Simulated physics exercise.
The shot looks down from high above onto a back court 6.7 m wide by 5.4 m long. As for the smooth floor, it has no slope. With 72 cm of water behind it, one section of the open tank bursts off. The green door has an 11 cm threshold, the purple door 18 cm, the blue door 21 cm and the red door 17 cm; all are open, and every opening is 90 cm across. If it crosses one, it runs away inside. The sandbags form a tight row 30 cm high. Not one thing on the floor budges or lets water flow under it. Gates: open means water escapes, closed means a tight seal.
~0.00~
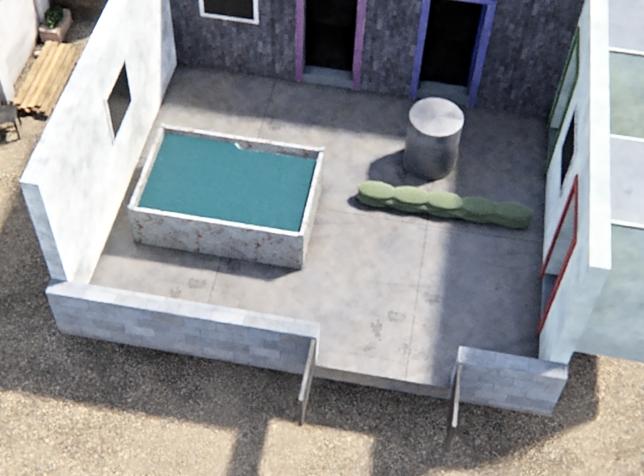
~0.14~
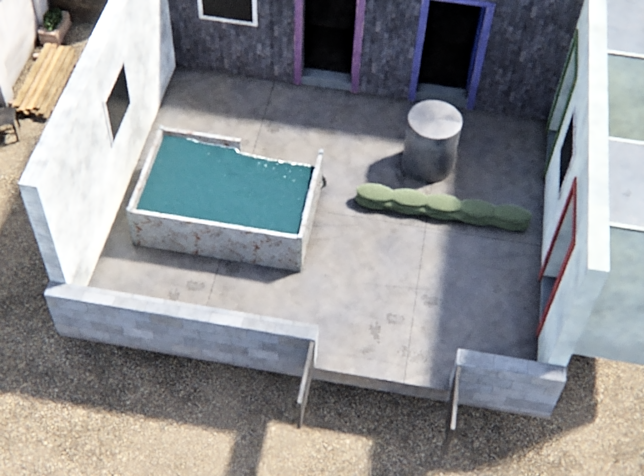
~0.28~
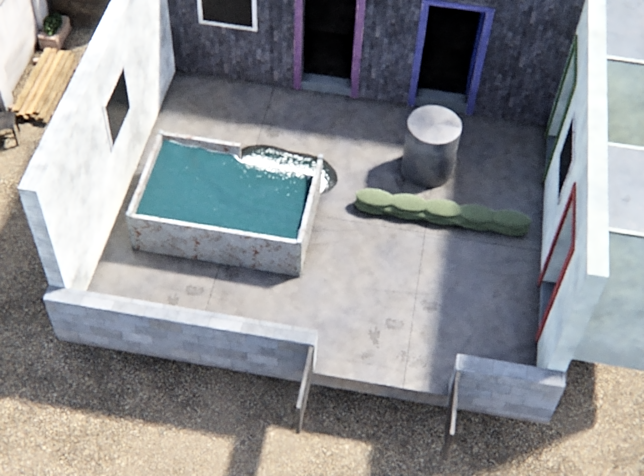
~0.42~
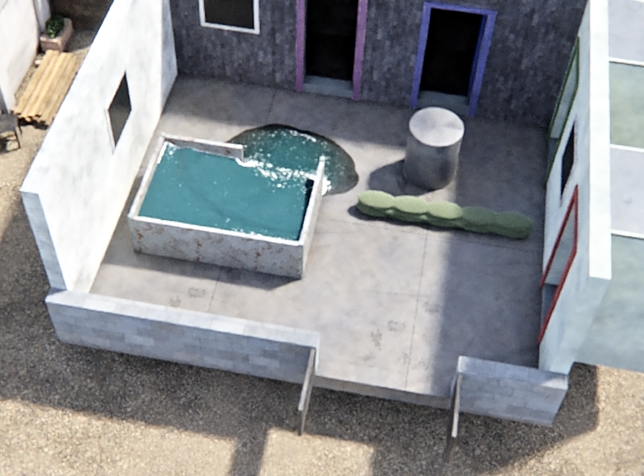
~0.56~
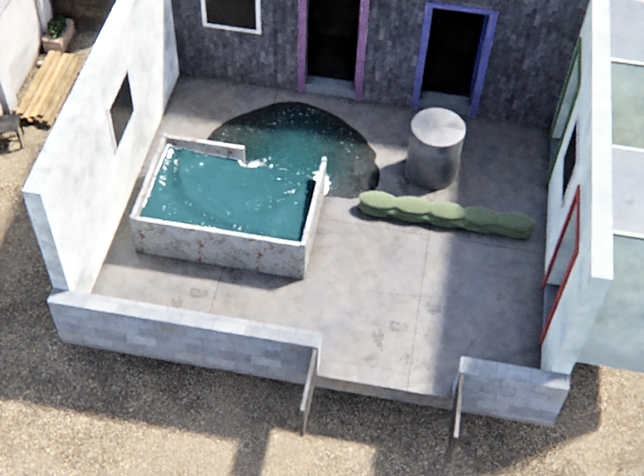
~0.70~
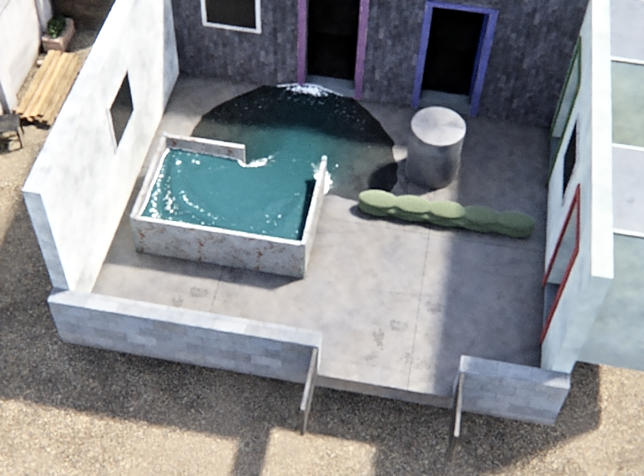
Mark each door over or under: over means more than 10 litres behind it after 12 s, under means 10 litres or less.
Green door over, purple door over, blue door under, red door under.
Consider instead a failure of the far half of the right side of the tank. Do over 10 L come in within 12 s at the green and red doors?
Against that limit: Green past it, red above.
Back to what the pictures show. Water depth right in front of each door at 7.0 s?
Door by door in cm, green shows 17, purple shows 16, blue shows 12, red shows 2.
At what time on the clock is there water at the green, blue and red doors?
Green = 2.2 s, blue = 1.3 s, red = 3.8 s.
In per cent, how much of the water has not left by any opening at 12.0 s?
About 80 per cent.
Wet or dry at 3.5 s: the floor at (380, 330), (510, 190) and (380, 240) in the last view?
In turn: Still dry, wet, still dry.
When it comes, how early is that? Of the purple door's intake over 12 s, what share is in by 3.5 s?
Estimate: Around 95 per cent.
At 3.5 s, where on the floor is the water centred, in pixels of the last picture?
Balance point at about (287, 169).
After 1.4 s water covers 25 % of the floor and is deepest (38 cm) near (296, 96); green door not reached, purple door 40 cm at the sill, 75 L in, blue door 8 cm at the sill, 0 L in, red door not reached.
After 2.2 s water covers 30 % of the floor and is deepest (34 cm) near (316, 99); green door 5 cm at the sill, 0 L in, purple door 35 cm at the sill, 170 L in, blue door 21 cm at the sill, 0 L in, red door not reached.
After 3.5 s water covers 45 % of the floor and is deepest (27 cm) near (178, 79); green door 23 cm at the sill, 67 L in, purple door 24 cm at the sill, 235 L in, blue door 15 cm at the sill, 0 L in, red door not reached.
After 7.0 s water covers 80 % of the floor and is deepest (18 cm) near (542, 139); green door 17 cm at the sill, 166 L in, purple door 16 cm at the sill, 248 L in, blue door 12 cm at the sill, 0 L in, red door 2 cm at the sill, 0 L in.
After 12.0 s water covers 90 % of the floor and is deepest (12 cm) near (185, 87); green door 11 cm at the sill, 192 L in, purple door 10 cm at the sill, 248 L in, blue door 10 cm at the sill, 0 L in, red door 4 cm at the sill, 0 L in.
